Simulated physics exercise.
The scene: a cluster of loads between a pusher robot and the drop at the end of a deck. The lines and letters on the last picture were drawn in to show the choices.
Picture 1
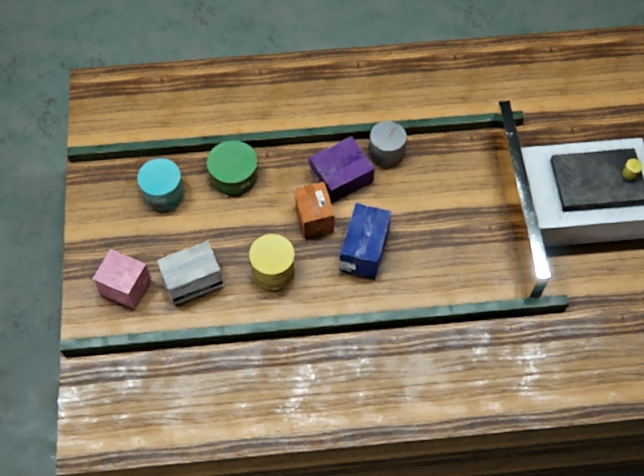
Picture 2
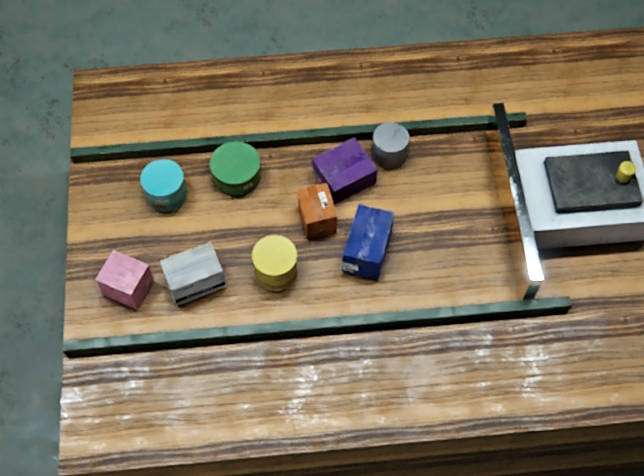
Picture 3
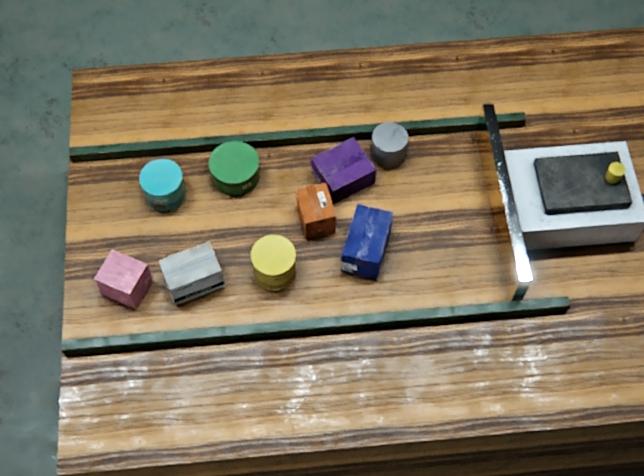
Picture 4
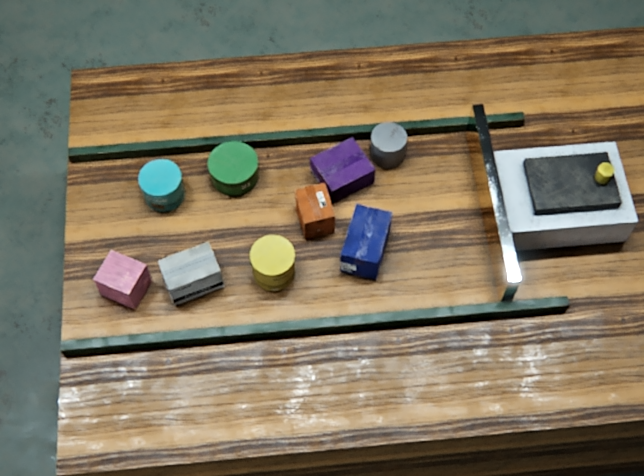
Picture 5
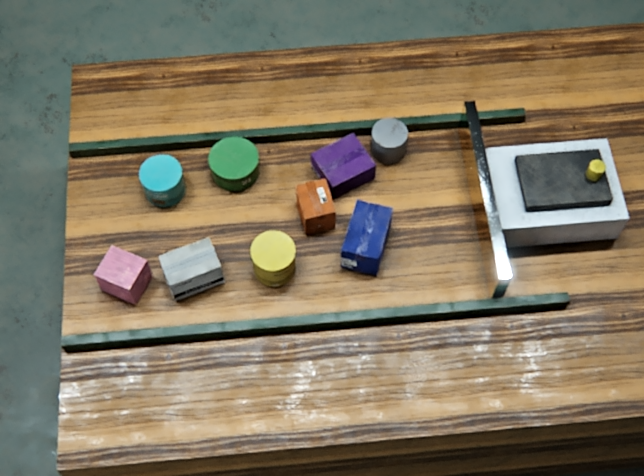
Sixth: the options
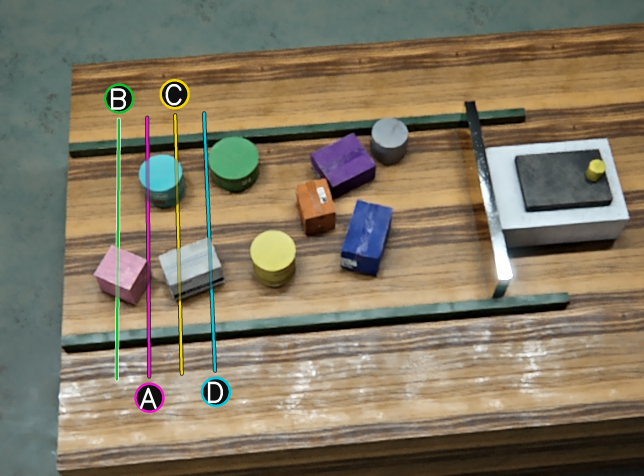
A white robot with a dark top and a long upright bar across its front edges slowly left along a striped wooden deck, between two green rails. The gap narrows between its bar and a scattered cluster of coloured boxes and canisters, which stay still and untouched throughout.
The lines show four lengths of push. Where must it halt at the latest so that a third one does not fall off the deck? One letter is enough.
A.
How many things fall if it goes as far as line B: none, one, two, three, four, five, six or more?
In all, six or more.
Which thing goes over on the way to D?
The pink crate goes over.
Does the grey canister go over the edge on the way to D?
By then, no.
On the marked copy, A at (148, 238); B at (118, 240); C at (178, 235); D at (209, 233).
With A. Early on, robot (436, 189); grey canister (331, 144); purple box (305, 174).
Further on, robot (314, 199); pink crate (84, 276); white box (131, 277).
At the end, robot (217, 207); white box over the edge; pink crate over the edge; two fallen.
As for the rest, B drops six; C is within the limit but short; D is within the limit but short.
